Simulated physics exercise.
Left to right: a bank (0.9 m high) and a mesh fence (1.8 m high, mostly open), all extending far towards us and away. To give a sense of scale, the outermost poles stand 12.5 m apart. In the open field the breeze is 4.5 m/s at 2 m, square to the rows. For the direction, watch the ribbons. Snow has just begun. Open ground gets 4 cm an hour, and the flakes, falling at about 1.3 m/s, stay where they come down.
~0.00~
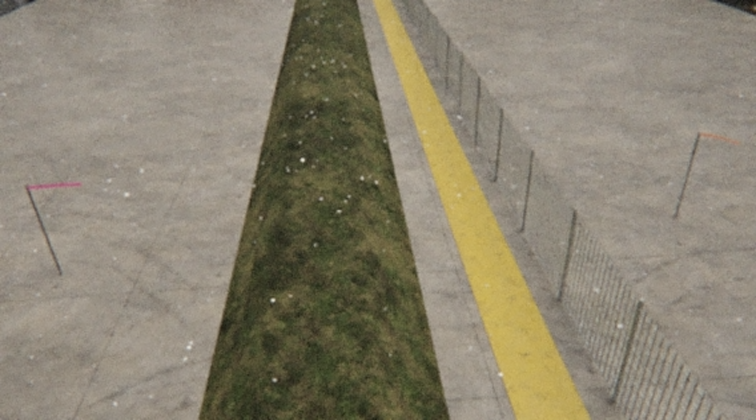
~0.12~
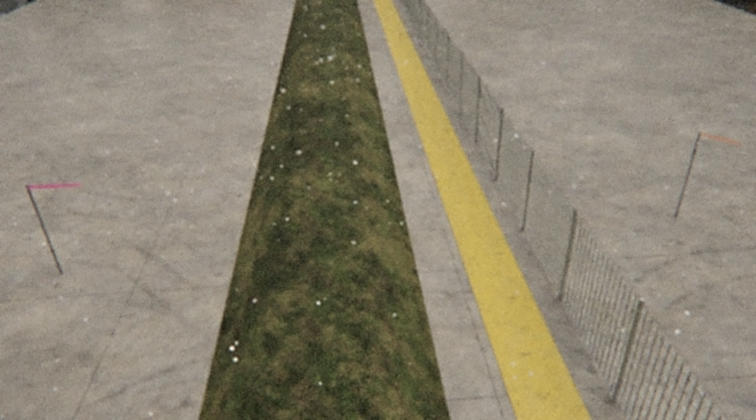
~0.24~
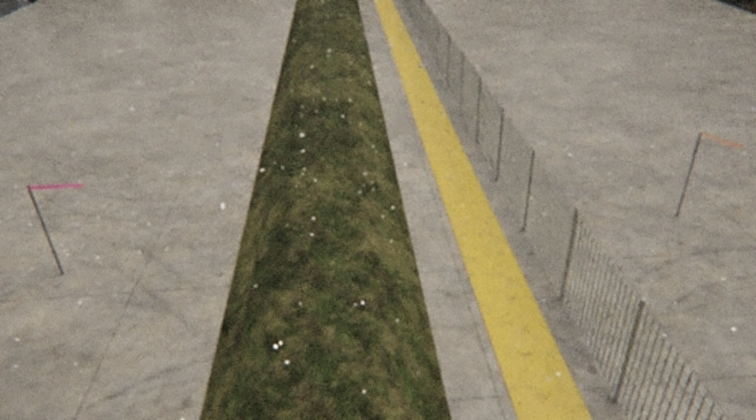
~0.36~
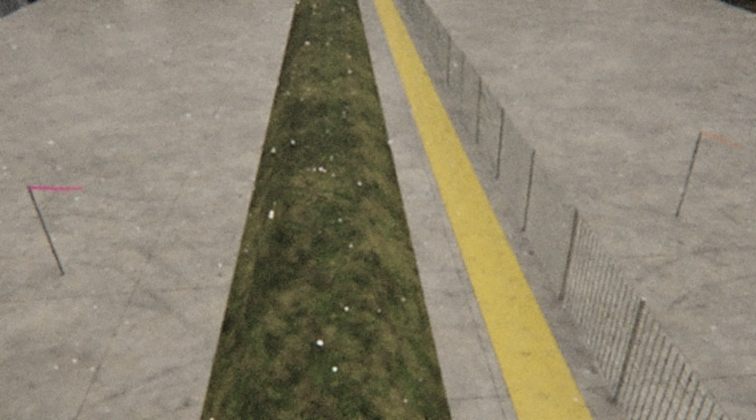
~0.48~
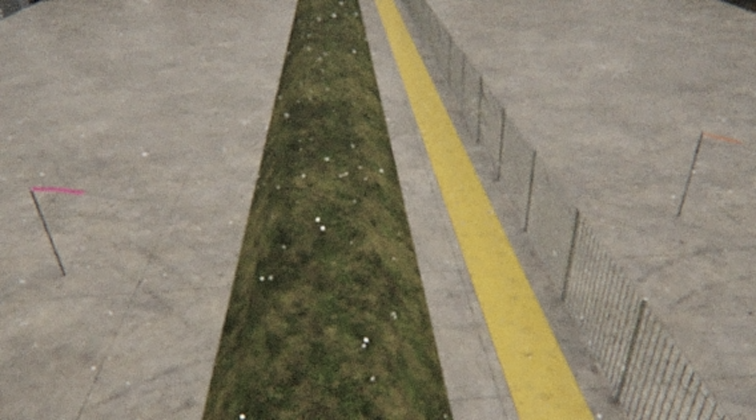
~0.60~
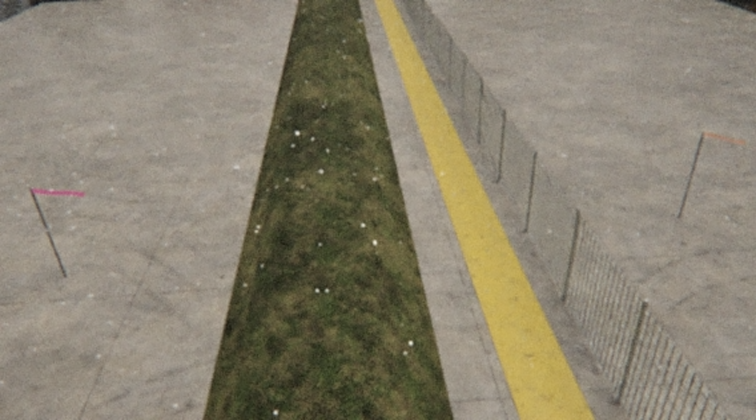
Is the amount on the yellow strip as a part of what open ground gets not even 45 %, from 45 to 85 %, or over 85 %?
From 45 to 85 % of the open amount.
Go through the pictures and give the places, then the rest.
The first frame shows the left ribbon ends at (81, 184), leaning 90 degrees to the right.
The second frame shows the right ribbon ends at (741, 145), leaning 75 degrees to the right and the yellow one passes (475, 227).
The third frame shows the left ribbon ends at (83, 186), leaning 85 degrees to the right, above the rows the flakes slant 80 degrees from upright, towards the right and the top of the mesh fence crosses (509, 117).
The fourth frame shows the right ribbon ends at (740, 147), leaning 70 degrees to the right and the yellow one passes (454, 172).
The fifth frame shows the left ribbon ends at (83, 193), leaning 80 degrees to the right and above the rows the flakes slant 80 degrees from upright, towards the right.
The sixth frame shows the right ribbon ends at (745, 143), leaning 75 degrees to the right and the top of the bank crosses (325, 167).
10 minutes on, 5 mm on the yellow strip, 7 mm in the open.
30 minutes on, 14 mm on the yellow strip, 20 mm in the open.
60 minutes on, 29 mm on the yellow strip, 40 mm in the open, so the yellow strip has 72 % of the open amount; the left half of it has 68 %, the right half 76 %.
